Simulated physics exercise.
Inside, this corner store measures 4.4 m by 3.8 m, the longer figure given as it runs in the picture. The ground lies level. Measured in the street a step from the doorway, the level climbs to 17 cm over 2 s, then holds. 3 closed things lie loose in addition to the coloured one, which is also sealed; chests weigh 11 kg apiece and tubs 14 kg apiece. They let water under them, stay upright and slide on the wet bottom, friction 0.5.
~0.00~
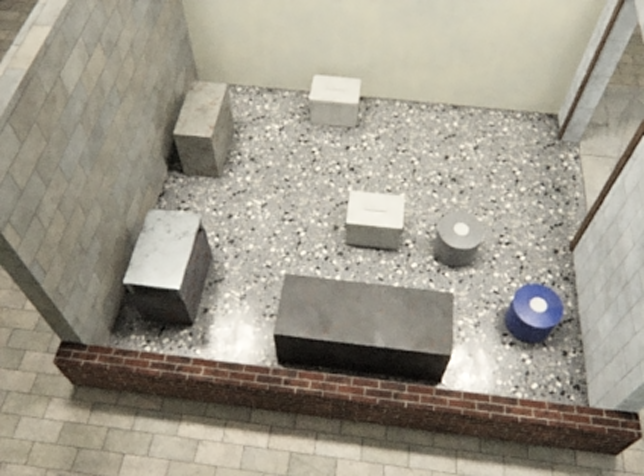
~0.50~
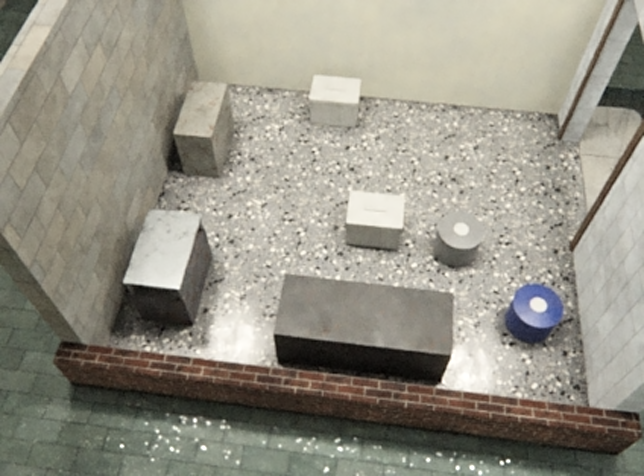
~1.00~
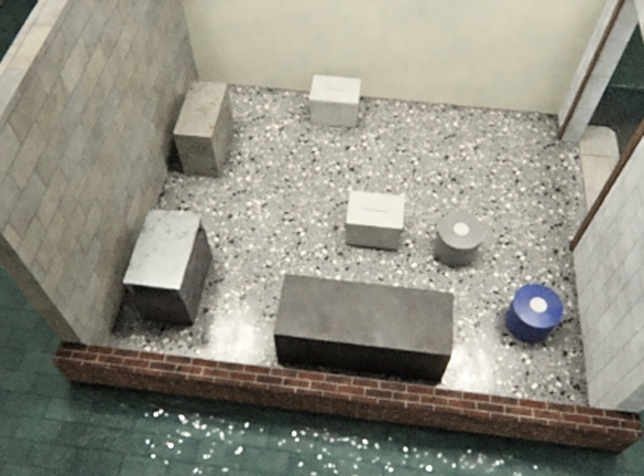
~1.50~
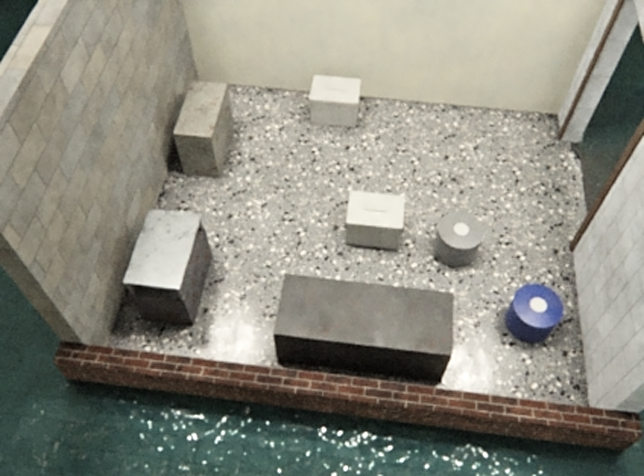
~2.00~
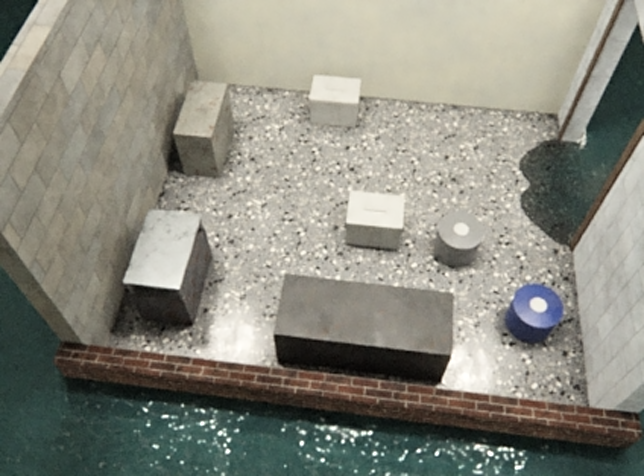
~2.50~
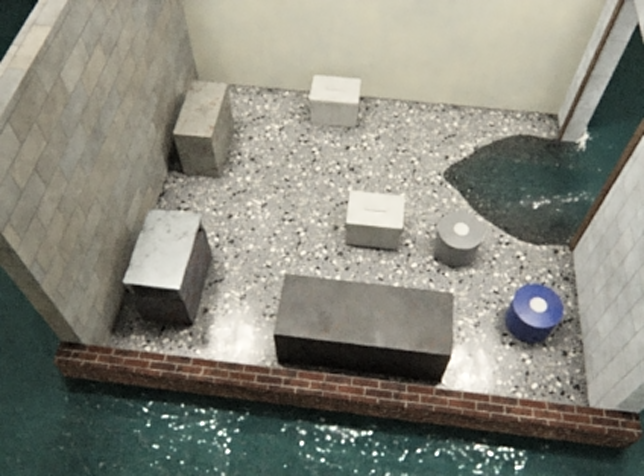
Outside a small walled room with a speckled floor, dark green water covered the paving, then crept in through the doorway on the right and spread toward the blocks and blue tub, which stayed still.
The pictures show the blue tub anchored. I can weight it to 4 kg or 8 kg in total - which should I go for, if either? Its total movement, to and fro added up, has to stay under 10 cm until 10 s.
Make it 8 kg.
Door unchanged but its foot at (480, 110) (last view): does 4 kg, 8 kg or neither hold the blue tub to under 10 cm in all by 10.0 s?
Under that setup, neither option succeeds.
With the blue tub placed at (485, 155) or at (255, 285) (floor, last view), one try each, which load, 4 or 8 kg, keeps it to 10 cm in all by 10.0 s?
For the first start neither one suffices; for the second neither one suffices.
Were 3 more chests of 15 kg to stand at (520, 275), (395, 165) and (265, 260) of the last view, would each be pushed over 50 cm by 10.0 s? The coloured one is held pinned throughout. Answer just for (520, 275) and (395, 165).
Well, below half a metre and then beyond half a metre.
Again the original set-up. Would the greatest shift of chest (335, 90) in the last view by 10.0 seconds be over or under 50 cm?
Result: Threshold exceeded.
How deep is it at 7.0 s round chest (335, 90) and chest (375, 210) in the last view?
About 11 and 3 cm.
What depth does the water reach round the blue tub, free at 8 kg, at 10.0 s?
4 cm, roughly.
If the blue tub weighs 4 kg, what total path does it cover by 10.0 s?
Some 50 cm in all.
After 3.5 s the blue tub would be 0 cm from its start with 4 kg and 0 cm from its start with 8 kg; 0 cm of water round it then.
After 4.5 s the blue tub would be 0 cm from its start with 4 kg and 0 cm from its start with 8 kg; 1 cm of water round it then.
After 7.0 s the blue tub would be 0 cm from its start with 4 kg and 0 cm from its start with 8 kg; 2 cm of water round it then.
After 10.0 s the blue tub would be 54 cm from its start with 4 kg and 0 cm from its start with 8 kg; 4 cm of water round it then.
